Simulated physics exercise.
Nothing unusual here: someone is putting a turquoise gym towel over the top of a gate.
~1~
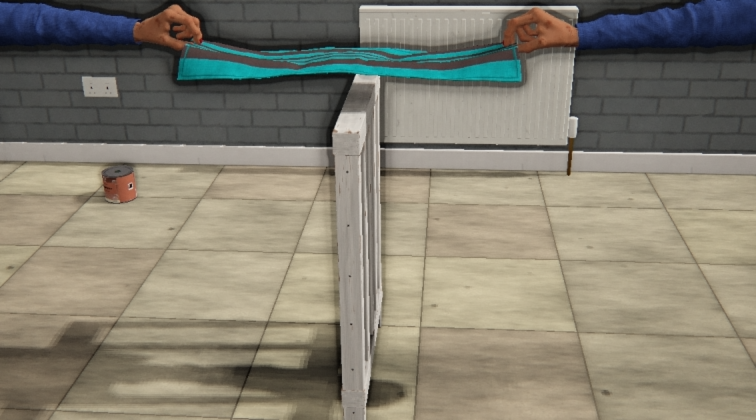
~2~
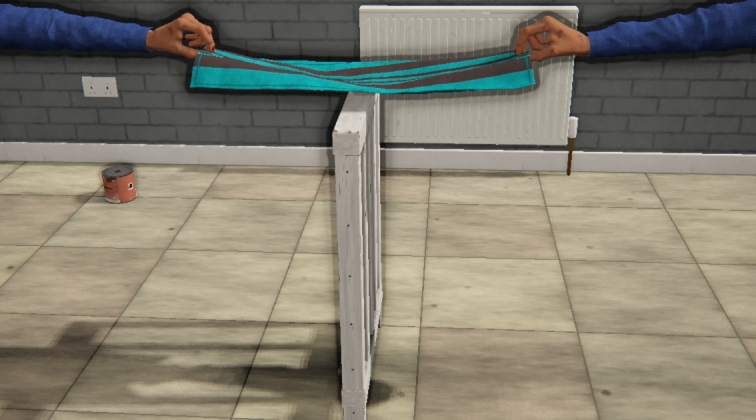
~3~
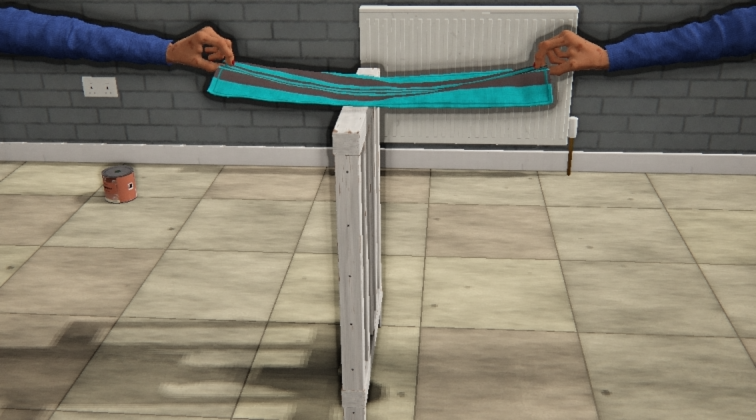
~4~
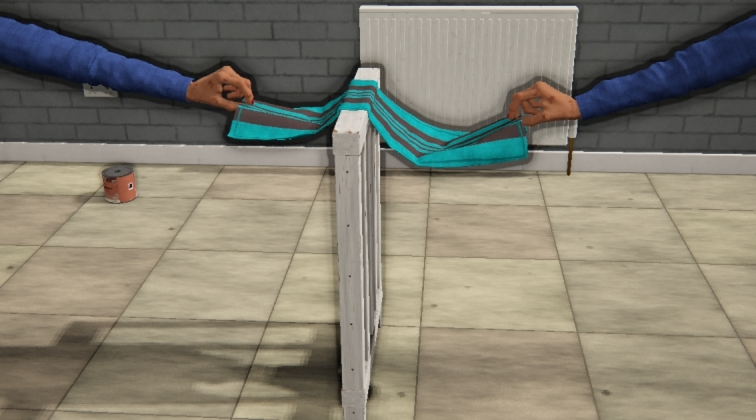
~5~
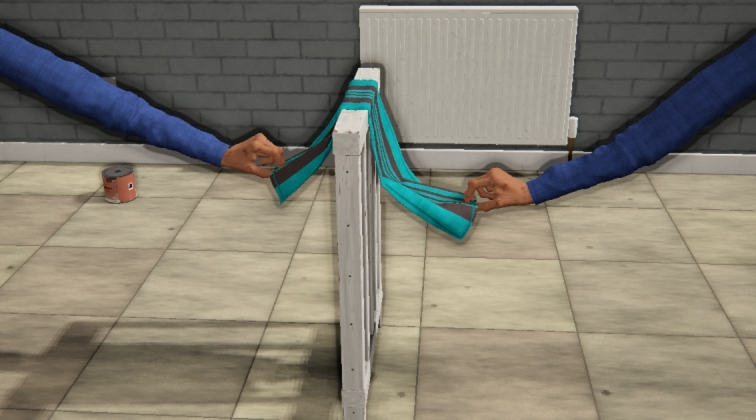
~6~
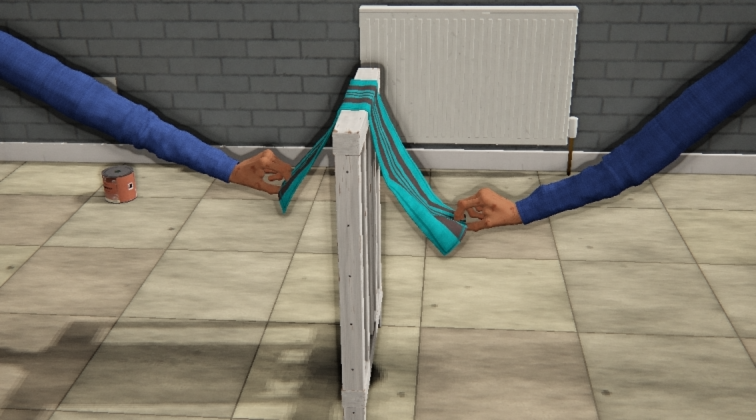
A turquoise striped towel, stretched between two hands, was lowered across the top of a white gate, and then the hands drew its ends down and inward on either side.
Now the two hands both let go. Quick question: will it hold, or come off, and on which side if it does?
It holds.
Then, 0.20 s later than the last view, gym towel hanging on both sides, left end near (305, 200), right end near (436, 246).
Then, 0.34 s later than the last view, gym towel hanging on both sides, left end near (347, 210), right end near (380, 257).
Finally, gym towel hanging on both sides, left end near (349, 211), right end near (374, 257). The turquoise gym towel keeps its place.
